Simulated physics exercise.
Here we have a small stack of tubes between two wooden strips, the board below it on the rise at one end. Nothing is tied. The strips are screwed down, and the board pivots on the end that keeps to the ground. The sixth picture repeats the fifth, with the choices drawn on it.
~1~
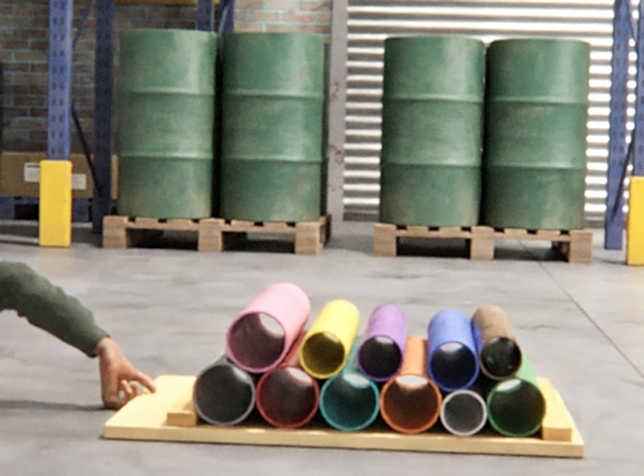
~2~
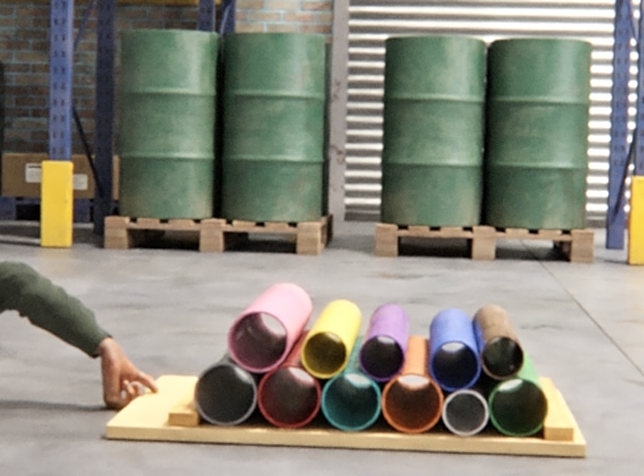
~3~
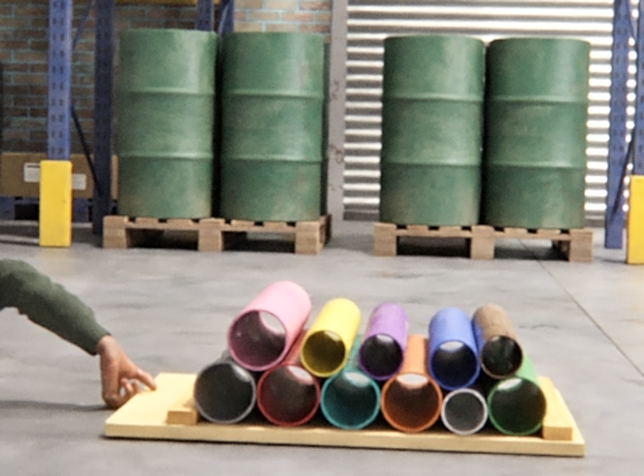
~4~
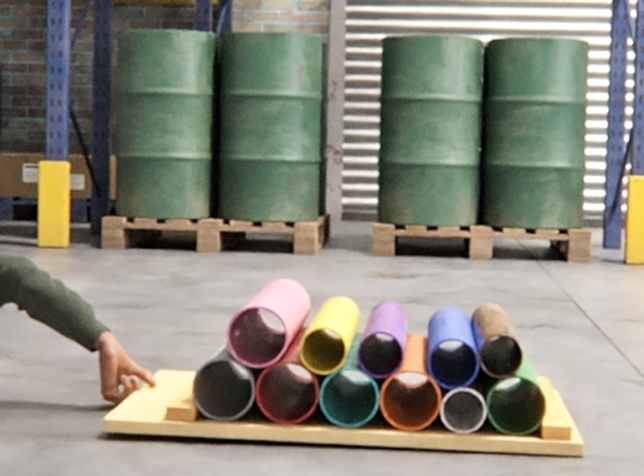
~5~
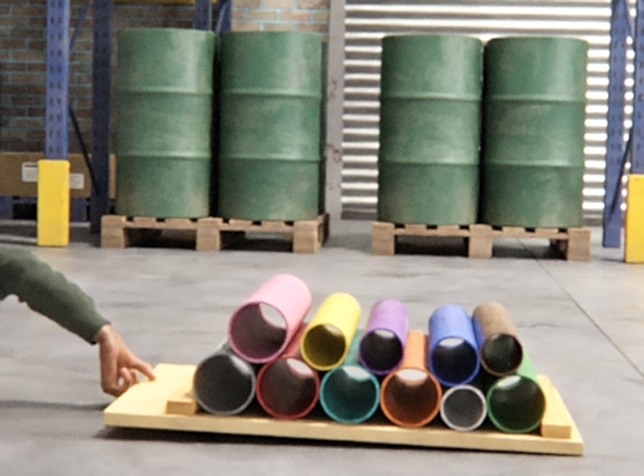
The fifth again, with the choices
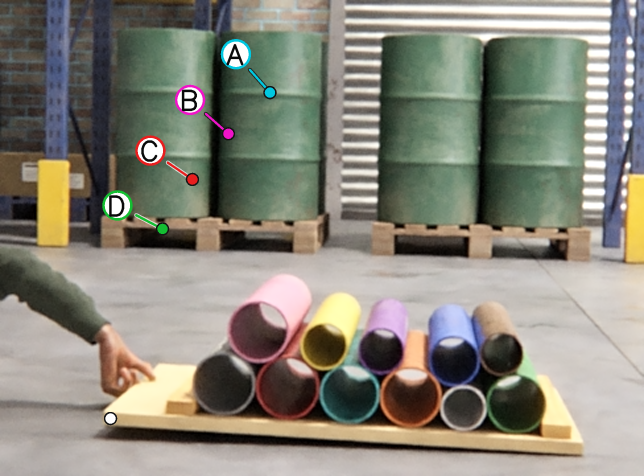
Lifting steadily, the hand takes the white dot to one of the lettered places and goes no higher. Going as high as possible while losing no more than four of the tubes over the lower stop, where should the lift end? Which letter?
D is the limit.
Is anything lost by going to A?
Yes.
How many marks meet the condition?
One of the four.
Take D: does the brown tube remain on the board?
No.
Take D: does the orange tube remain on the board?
Yes, with D.
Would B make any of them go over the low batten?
At B: Yes.
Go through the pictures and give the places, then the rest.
The first frame shows green tube (517, 407); blue tube (453, 366); pink tube (257, 341).
The second frame shows pink tube (259, 341); purple tube (382, 358).
The third frame shows board (350, 404); grey tube (224, 392); red tube (289, 395); green tube (518, 406).
The fourth frame shows board (349, 402); grey tube (224, 389); red tube (287, 392).
The fifth frame shows board (349, 398); grey tube (224, 383); red tube (288, 387).
On the marked copy, A at (270, 93); B at (228, 134); C at (192, 180); D at (162, 229); the white dot at (111, 418).
With D. Early on, board at 16°.
Further on, board at 26°.
At the end, board at 26°, one over the low batten (brown).
As for the rest, A eleven over the low batten; B eleven over the low batten; C six over the low batten.
